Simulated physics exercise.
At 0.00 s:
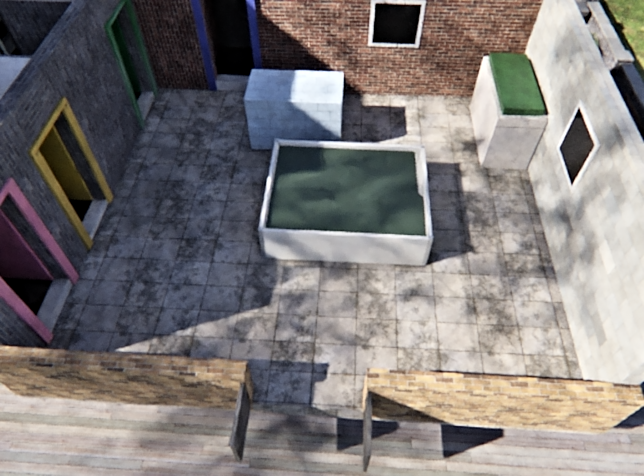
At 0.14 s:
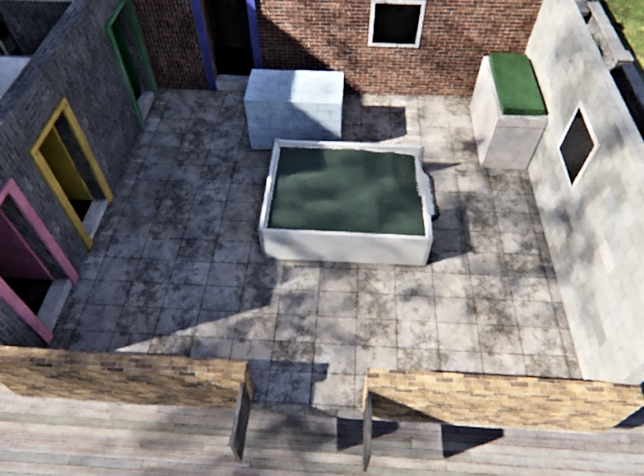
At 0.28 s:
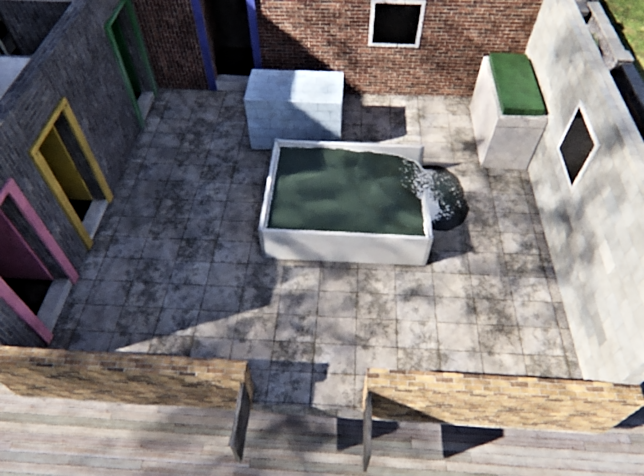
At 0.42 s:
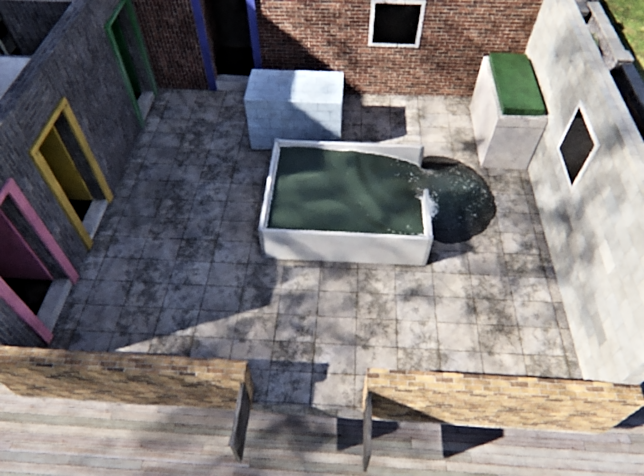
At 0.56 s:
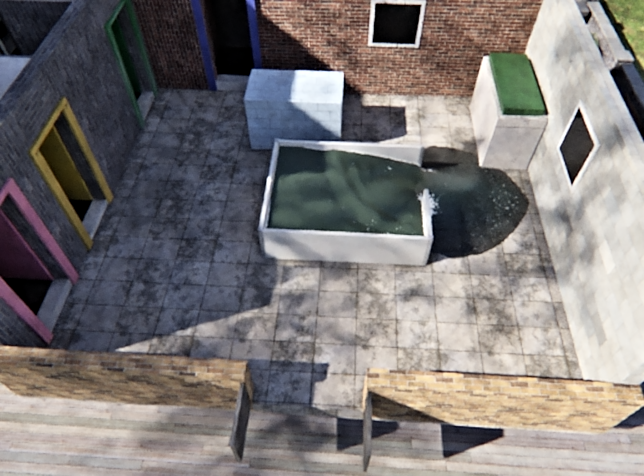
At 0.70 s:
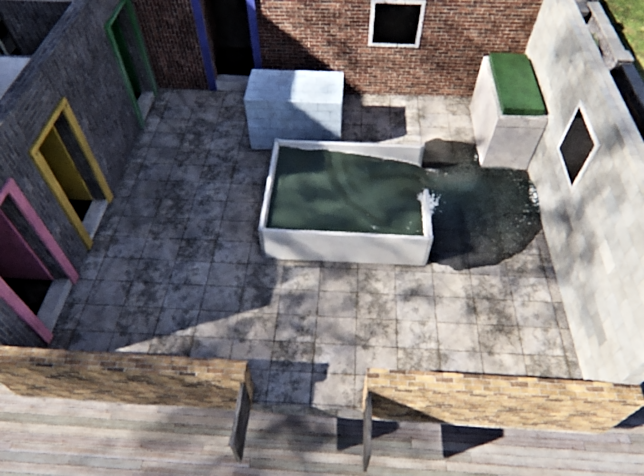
Dark water burst through the right side of a white-walled tank in a paved courtyard, splashed onto the floor, and spread rightward in a widening pool, reaching the foot of the pale right wall.
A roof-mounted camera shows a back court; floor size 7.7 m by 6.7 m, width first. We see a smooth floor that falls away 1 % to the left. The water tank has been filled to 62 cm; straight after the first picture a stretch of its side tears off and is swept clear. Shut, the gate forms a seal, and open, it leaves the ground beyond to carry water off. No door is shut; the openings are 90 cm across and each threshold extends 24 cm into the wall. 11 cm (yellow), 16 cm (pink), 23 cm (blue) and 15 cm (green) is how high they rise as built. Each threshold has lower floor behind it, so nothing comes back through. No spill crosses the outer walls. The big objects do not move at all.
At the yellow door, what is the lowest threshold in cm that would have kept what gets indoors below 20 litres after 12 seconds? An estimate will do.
Somewhere near 6 cm.
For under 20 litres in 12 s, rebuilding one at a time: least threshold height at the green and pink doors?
About 9.0 cm at green and 9.0 cm at pink.
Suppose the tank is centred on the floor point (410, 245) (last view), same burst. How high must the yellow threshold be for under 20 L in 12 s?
7.0 cm, give or take.
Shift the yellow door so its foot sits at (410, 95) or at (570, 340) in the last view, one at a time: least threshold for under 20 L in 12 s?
You'd want roughly 9.0 cm there first, then roughly 8.5 cm.
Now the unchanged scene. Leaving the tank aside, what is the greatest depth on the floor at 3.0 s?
Around 32 centimetres.
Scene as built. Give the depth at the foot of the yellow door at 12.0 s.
It stands about 9.0 centimetres deep.
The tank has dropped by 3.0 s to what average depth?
Some 34 cm.
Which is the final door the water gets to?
Last comes the yellow one.
After 1.4 s water covers 10 % of the floor, deepest (43 cm) near (521, 170); it has not reached the yellow door.
After 3.0 s water covers 25 % of the floor, deepest (32 cm) near (523, 176); it has not reached the yellow door.
After 12.0 s water covers 100 % of the floor, deepest (12 cm) near (122, 175); 9 cm at the yellow door, 0 litres in over its 11 cm threshold.
At the yellow door as built, the water arrived by 7.4 s and peaked near 10 cm at 10.8 s.
With a threshold of 4.5 cm, 35 litres would have come in within the 12 s; with 6.5 cm, 14 litres. So under 20 litres takes about 6 cm.
